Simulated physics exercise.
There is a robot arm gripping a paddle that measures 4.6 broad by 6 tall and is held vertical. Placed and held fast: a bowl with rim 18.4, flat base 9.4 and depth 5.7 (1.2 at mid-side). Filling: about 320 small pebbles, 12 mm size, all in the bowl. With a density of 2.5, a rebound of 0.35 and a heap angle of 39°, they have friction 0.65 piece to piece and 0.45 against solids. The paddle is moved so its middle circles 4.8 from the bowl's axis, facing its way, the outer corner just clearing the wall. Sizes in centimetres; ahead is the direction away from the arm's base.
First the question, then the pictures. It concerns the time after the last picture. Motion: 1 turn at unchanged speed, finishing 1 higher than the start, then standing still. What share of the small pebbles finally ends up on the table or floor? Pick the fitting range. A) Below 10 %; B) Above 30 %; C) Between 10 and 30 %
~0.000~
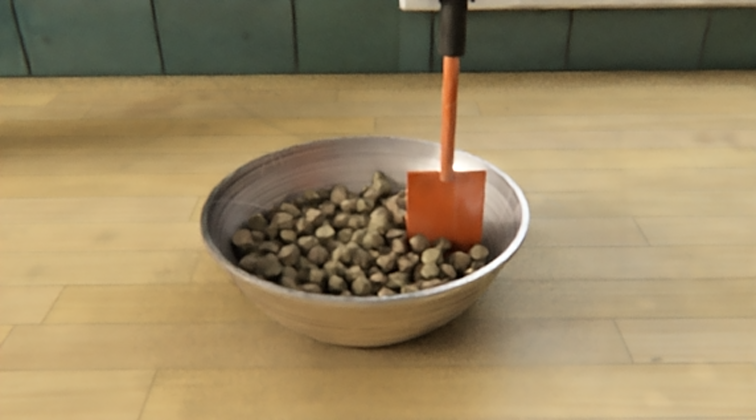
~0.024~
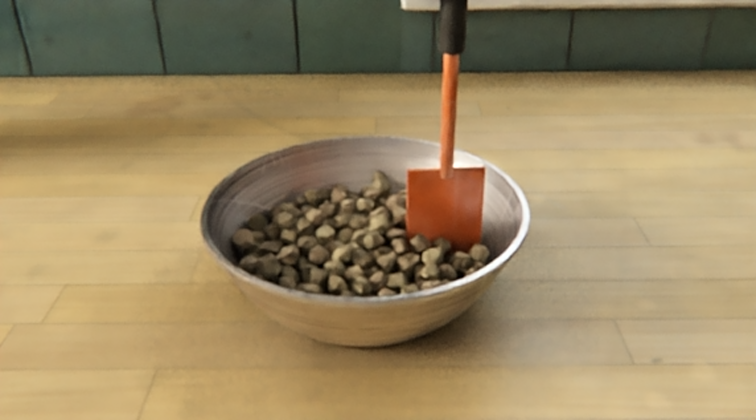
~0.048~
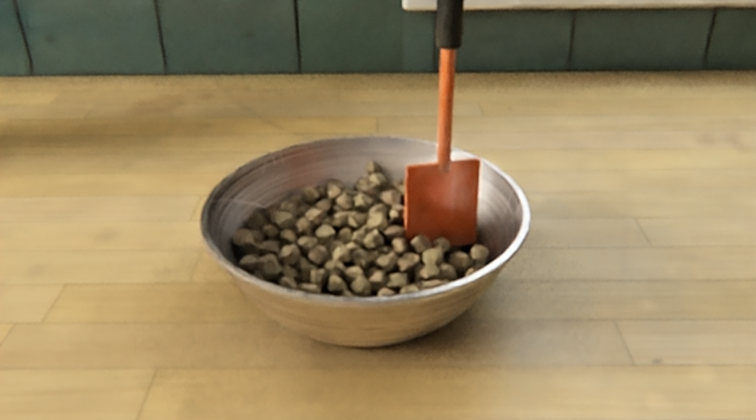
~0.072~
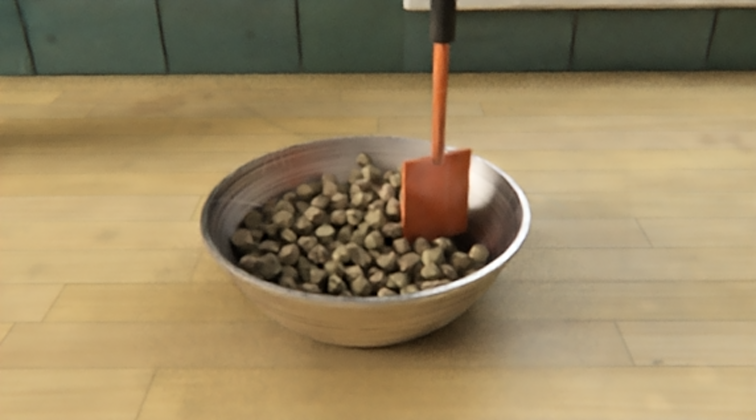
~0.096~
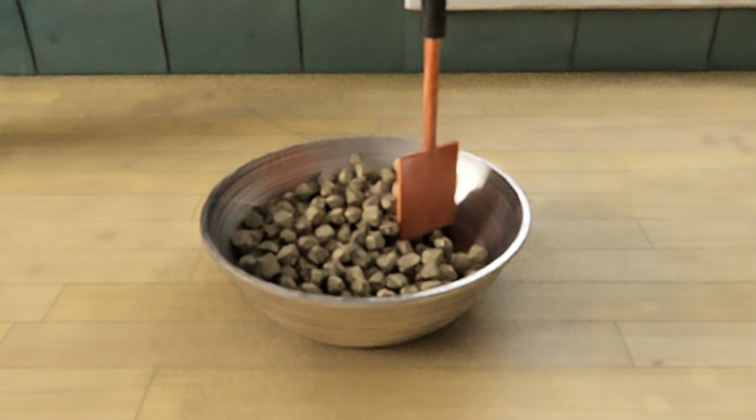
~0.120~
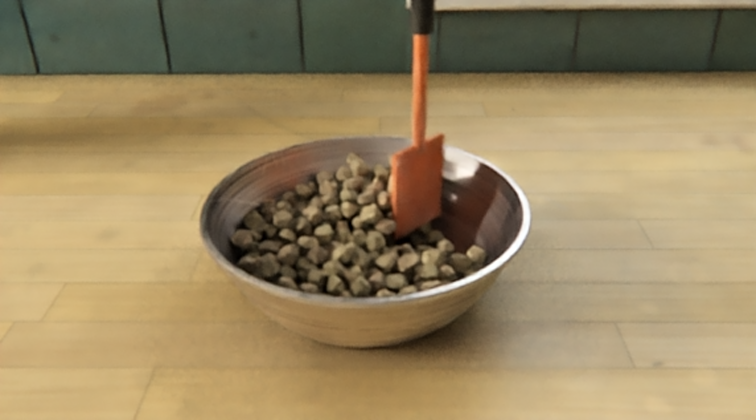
Between 10 and 30 %.
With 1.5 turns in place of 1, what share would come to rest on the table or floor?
In that case some 30 per cent.
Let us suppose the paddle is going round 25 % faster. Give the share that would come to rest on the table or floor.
Estimated share: Near 30 %.
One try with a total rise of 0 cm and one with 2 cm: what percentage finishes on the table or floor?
I'd say some 20 per cent, and some 15 per cent.
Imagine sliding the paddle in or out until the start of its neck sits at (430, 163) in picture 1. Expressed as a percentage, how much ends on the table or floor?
Roughly 10 per cent.
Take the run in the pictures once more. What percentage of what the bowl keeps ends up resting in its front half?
About 30 per cent.
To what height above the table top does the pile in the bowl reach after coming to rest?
Height: Roughly 7.0 cm.
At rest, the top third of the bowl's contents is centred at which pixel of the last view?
Somewhere close to (442, 205).
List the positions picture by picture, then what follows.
In the first picture, paddle neck at (448, 148), 0° round; upper third of the load around (362, 240), from x 245 to 480, top at y 180; 325 in the bowl.
In the second picture, paddle neck at (448, 145), 3° round; upper third of the load around (362, 239), from x 245 to 480, top at y 180.
In the third picture, paddle neck at (445, 139), 13° round; upper third of the load around (363, 229), from x 245 to 480, top at y 170.
In the fourth picture, paddle neck at (439, 132), 24° round; upper third of the load around (360, 226), from x 245 to 480, top at y 165.
In the fifth picture, paddle neck at (430, 126), 36° round; upper third of the load around (358, 219), from x 245 to 480, top at y 160.
In the sixth picture, paddle neck at (420, 121), 47° round; upper third of the load around (358, 213), from x 240 to 475, top at y 160; 325 in the bowl.
By 0.38 s, 168° round, highest piece 8 above the table; 315 in the bowl, 5 on the table or floor, 5 in flight or on the tool.
By 0.64 s, 290° round, highest piece 8 above the table; 281 in the bowl, 38 on the table or floor, 6 in flight or on the tool.
By 0.97 s, 0° round, highest piece 7 above the table; 266 in the bowl, 58 on the table or floor, 1 in flight or on the tool.
By 1.67 s, 0° round, highest piece 7 above the table; 266 in the bowl, 59 on the table or floor.
Final count, 266 in the bowl, 59 on the table or floor. That is 18 % on the table or floor.
